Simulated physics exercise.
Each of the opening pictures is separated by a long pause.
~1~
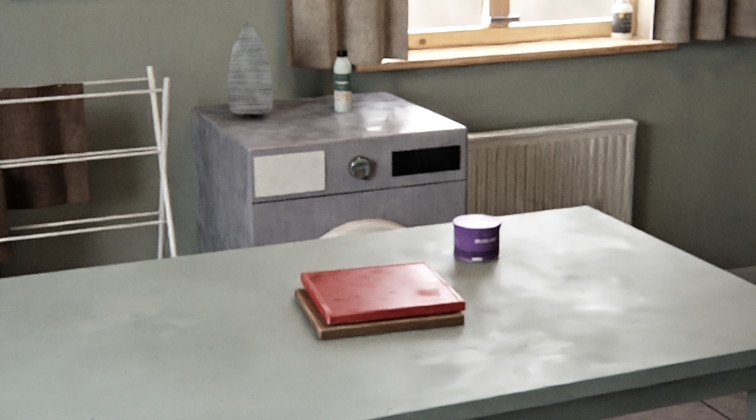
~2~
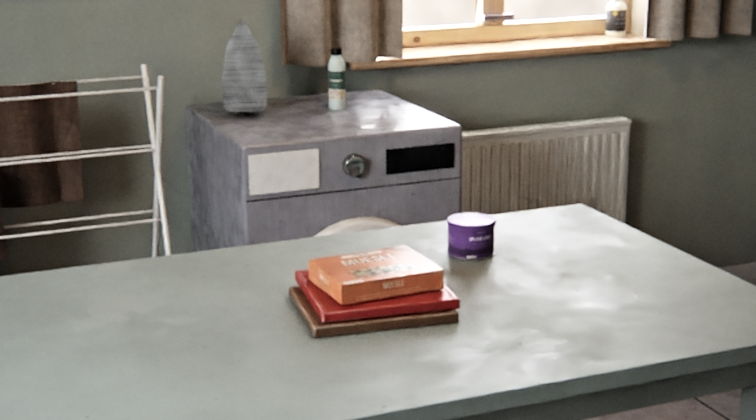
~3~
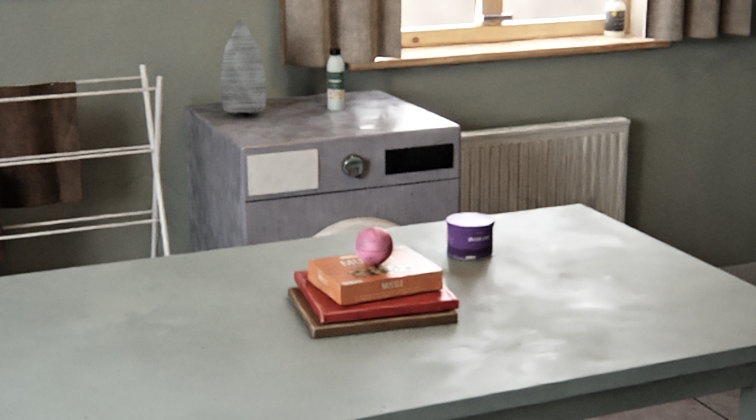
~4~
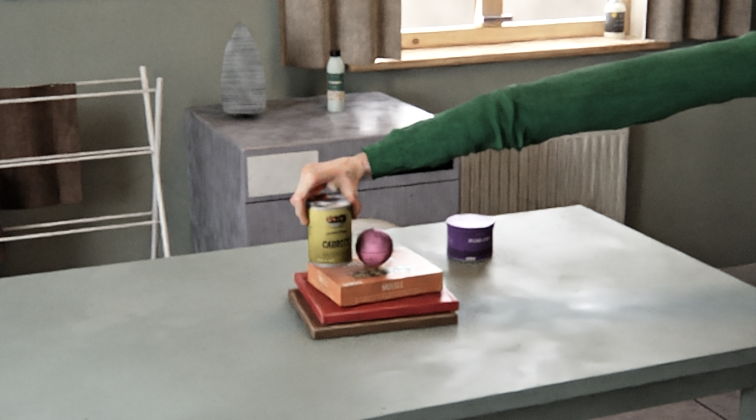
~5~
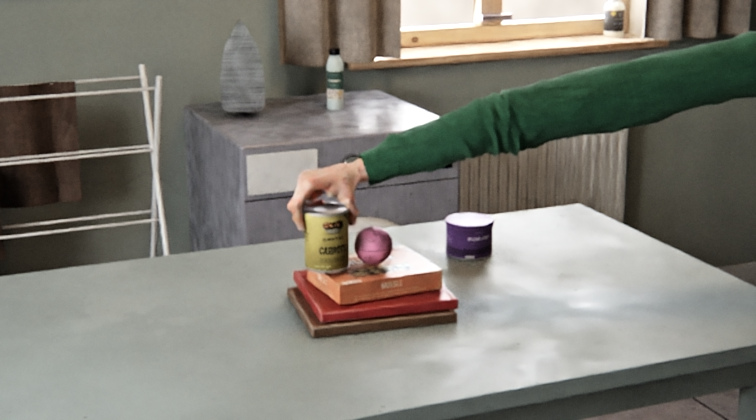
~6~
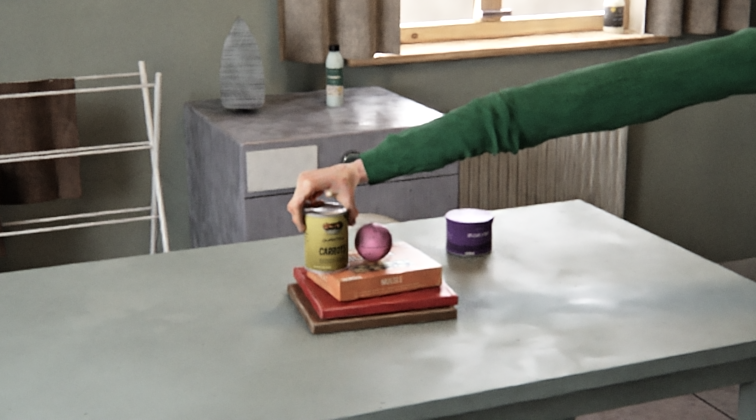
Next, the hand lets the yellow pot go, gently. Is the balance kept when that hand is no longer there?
I'd say it stays put.
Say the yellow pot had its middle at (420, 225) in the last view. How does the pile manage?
Next, the heap stays put.
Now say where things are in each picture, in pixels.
In the first picture, the last thing is not in view yet.
In the second picture, the last thing is not in view yet; orange packet (375, 274).
In the third picture, the last thing is not in view yet; red tray (374, 290).
The fourth picture shows coming down; yellow pot (330, 231); purple tub (470, 238).
The fifth picture shows coming down; yellow pot (326, 237); pink ball (373, 246).
The sixth picture shows in place under the hand; yellow pot (326, 238).
Then, 0.20 s past the last view, nothing moves.
Then, 0.60 s past the last view, yellow pot resting near (326, 238).
Finally, all 6 still in place. Final places as the last picture's camera would see them, yellow pot near (326, 238). The pile keeps its balance.
